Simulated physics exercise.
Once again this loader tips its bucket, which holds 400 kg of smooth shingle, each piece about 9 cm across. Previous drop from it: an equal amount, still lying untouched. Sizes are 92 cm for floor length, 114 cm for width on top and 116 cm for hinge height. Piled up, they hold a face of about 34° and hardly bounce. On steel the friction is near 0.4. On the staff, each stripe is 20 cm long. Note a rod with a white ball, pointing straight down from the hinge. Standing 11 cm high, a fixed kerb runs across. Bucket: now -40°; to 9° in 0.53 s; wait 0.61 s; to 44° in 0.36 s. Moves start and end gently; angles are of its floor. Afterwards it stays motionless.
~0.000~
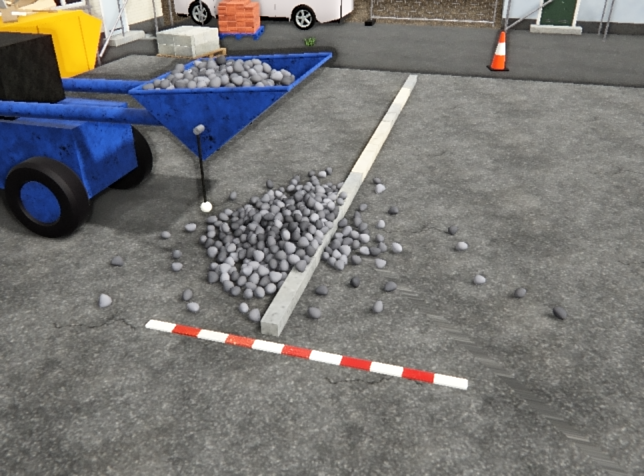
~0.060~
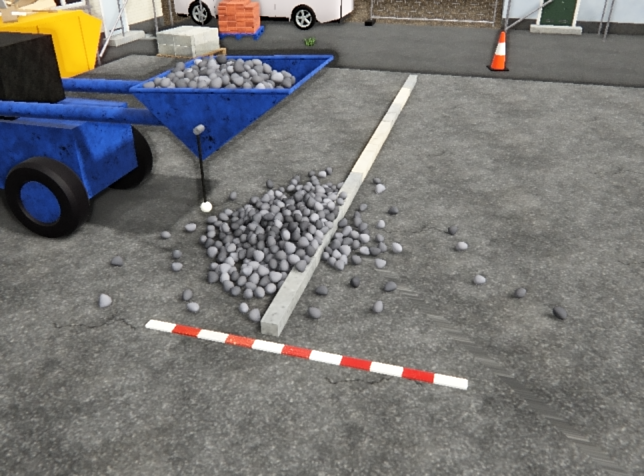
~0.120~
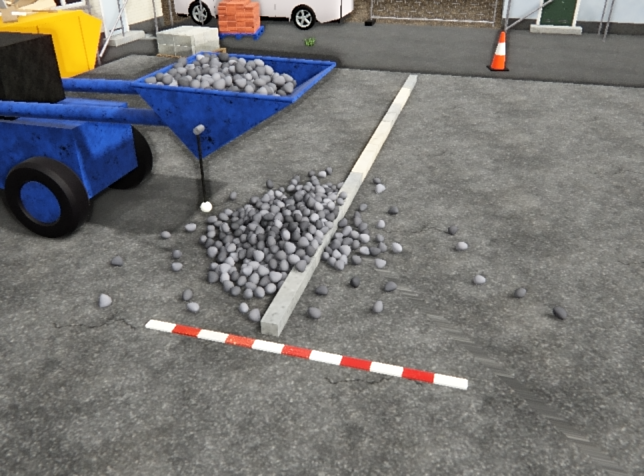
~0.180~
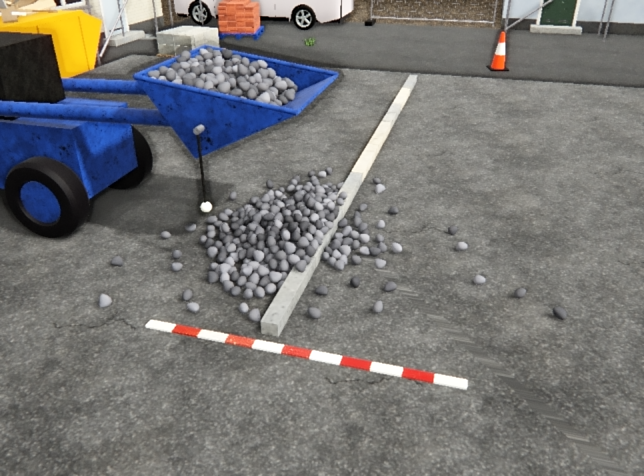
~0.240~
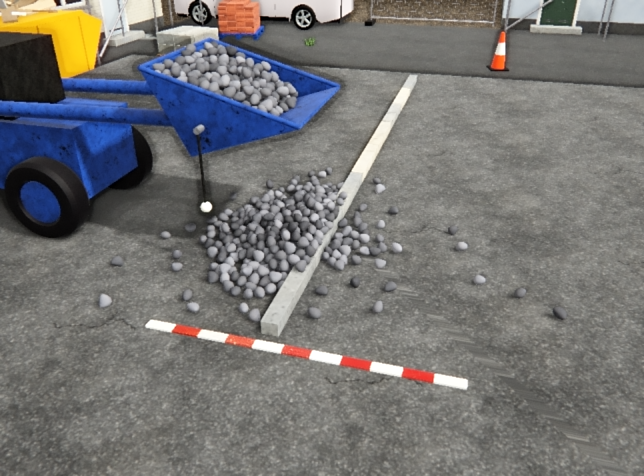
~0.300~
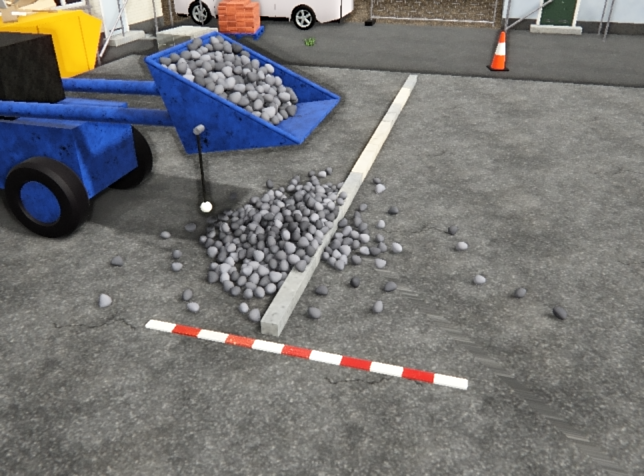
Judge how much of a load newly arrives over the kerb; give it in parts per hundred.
Close to 74 in every hundred.
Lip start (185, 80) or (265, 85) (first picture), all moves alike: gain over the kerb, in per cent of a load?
About 0 per cent for the first, 50 per cent for the second.
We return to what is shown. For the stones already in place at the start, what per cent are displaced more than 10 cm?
10 per cent.
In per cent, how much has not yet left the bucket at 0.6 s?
Close to 100 in a hundred.
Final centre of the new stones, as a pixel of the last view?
The centre sits about (352, 234).
After 0.4 s the floor is at 2°; in per cent of one load, 100 in the bucket, 90 on this side of the kerb, 10 over the kerb; the foremost stones are at (453, 273).
After 0.6 s the floor is at 9°; in per cent of one load, 100 in the bucket, 90 on this side of the kerb, 10 over the kerb; the foremost stones are at (453, 273).
After 2.0 s the floor is at 44°; in per cent of one load, 6 in the bucket, 131 on this side of the kerb, 63 over the kerb; the foremost stones are at (492, 258).
After 4.7 s the floor is at 44°; in per cent of one load, 0 in the bucket, 117 on this side of the kerb, 83 over the kerb; the foremost stones are at (509, 254). Net gain over the kerb, 74.
